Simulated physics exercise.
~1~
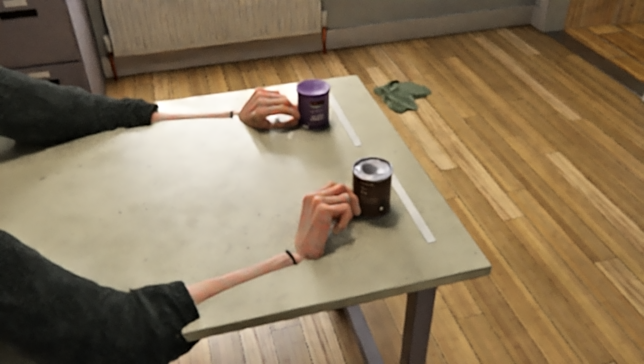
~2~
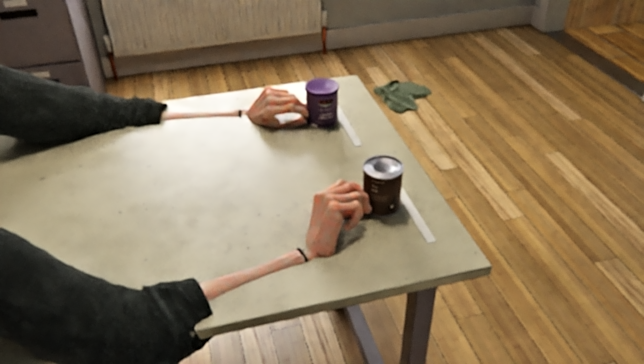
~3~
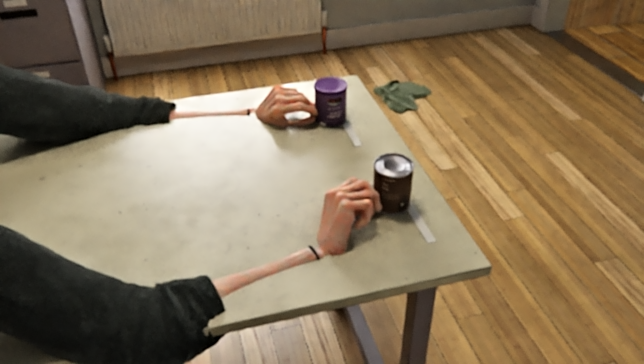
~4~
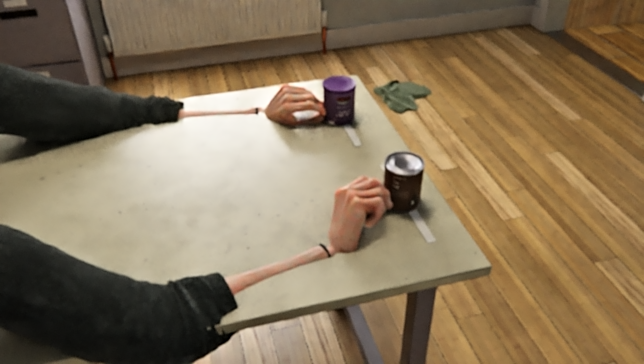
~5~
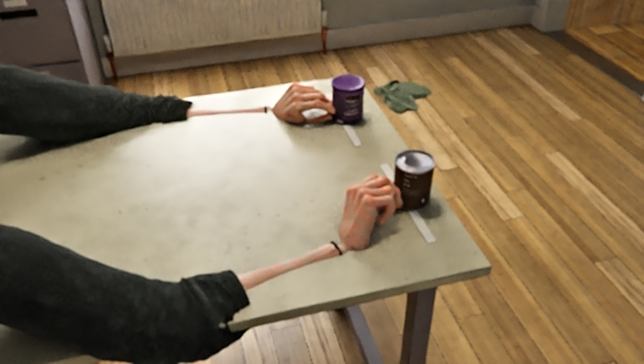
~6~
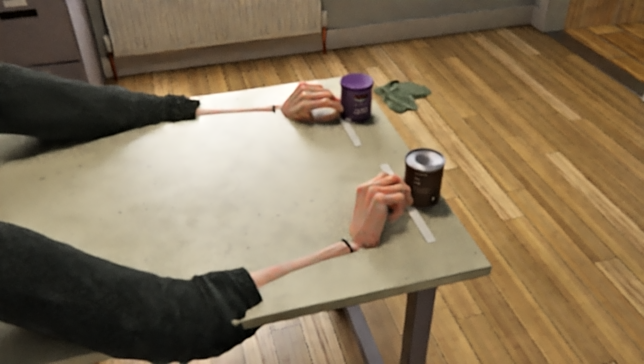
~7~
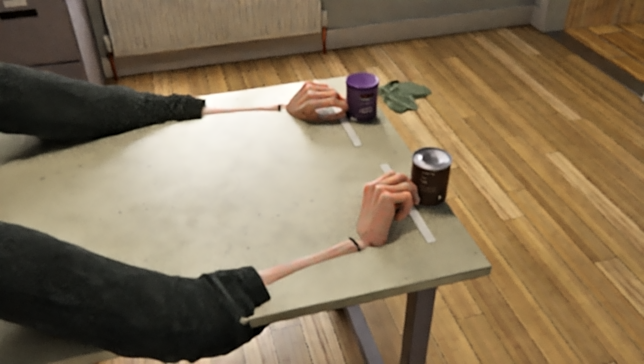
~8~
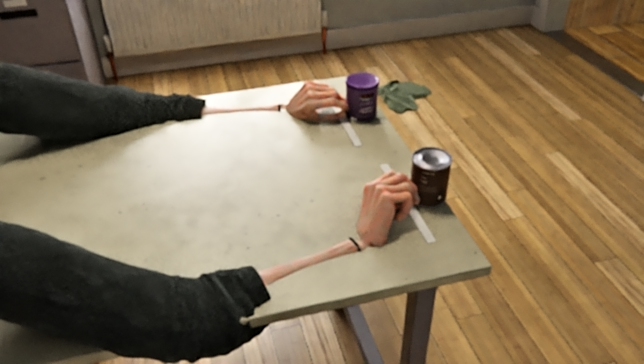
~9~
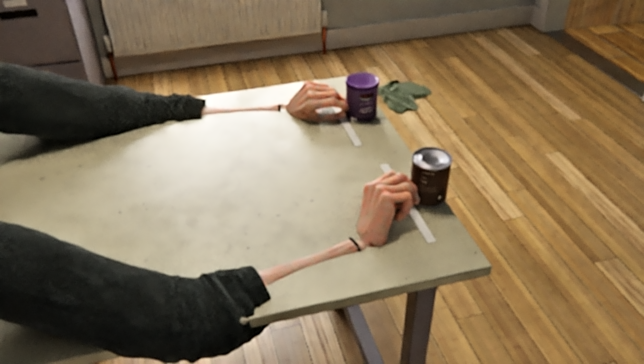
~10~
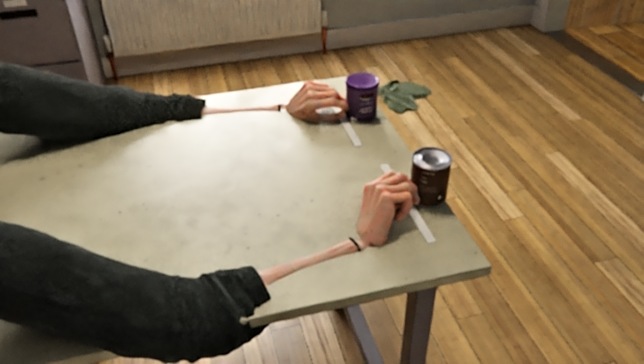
Two hands in dark sleeves slid a purple tin and a brown pot rightward across a pale table, past strips of tape towards its end, then stopped, leaving both standing upright on the tabletop near the edge.
